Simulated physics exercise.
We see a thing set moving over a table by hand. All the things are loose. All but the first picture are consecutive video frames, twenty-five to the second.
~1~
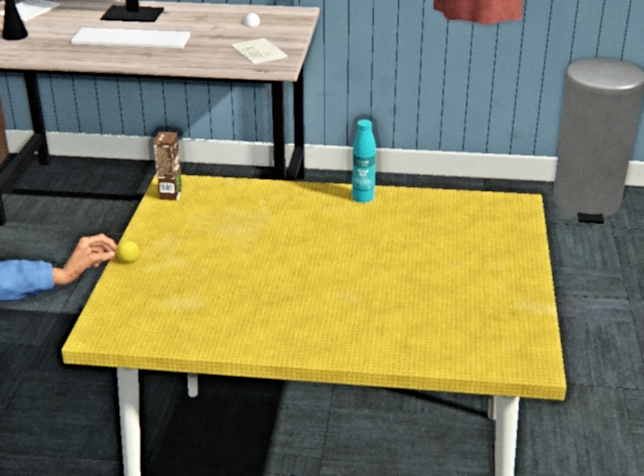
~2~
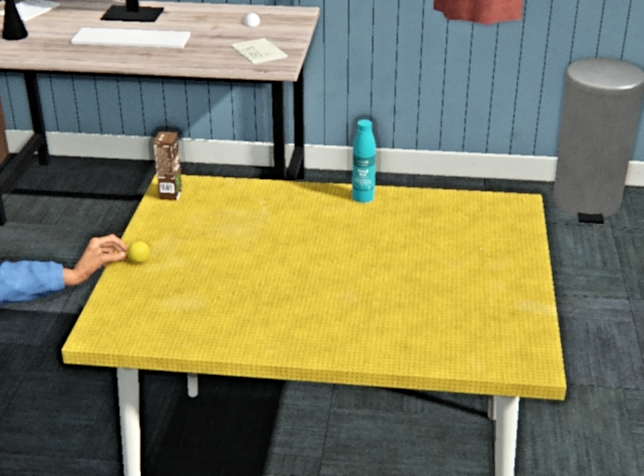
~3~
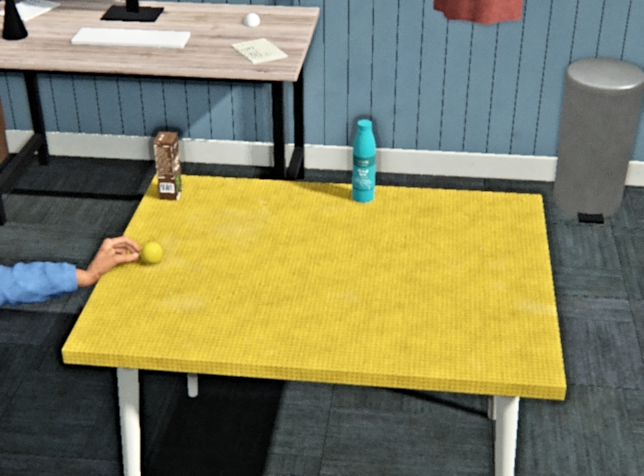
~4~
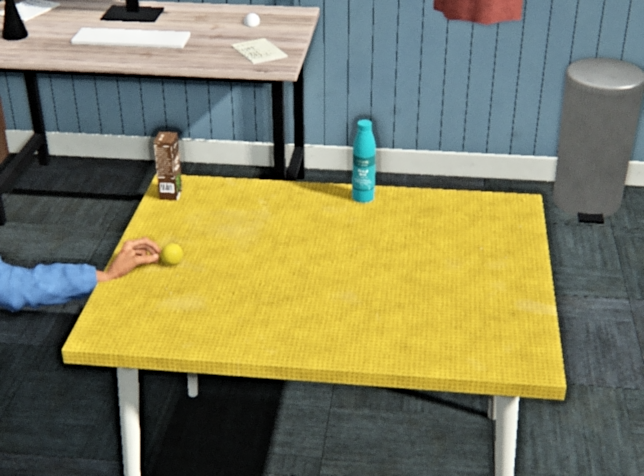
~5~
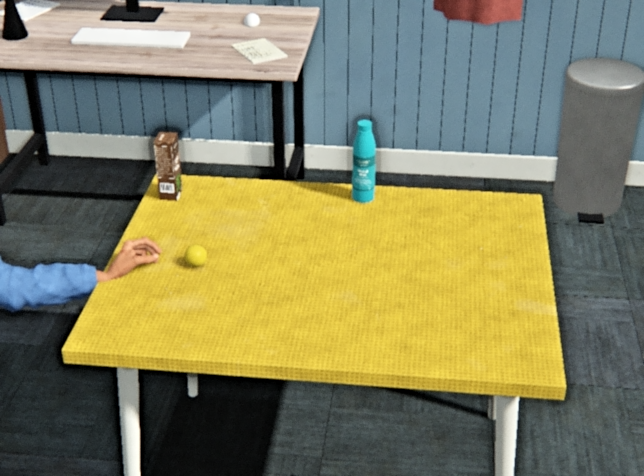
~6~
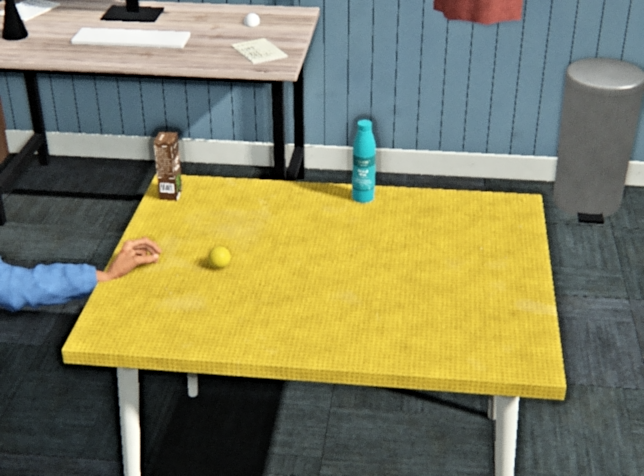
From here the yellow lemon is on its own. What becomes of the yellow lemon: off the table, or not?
The yellow lemon drops to the floor.
Then, 0.20 s on from there, yellow lemon shifted well along near (334, 264).
Then, 0.50 s on from there, yellow lemon shifted well along near (495, 275).
Then, 0.80 s on from there, yellow lemon now off the table.
Then, 1.10 s on from there, things are still on the move.
In the end, off the table, yellow lemon.
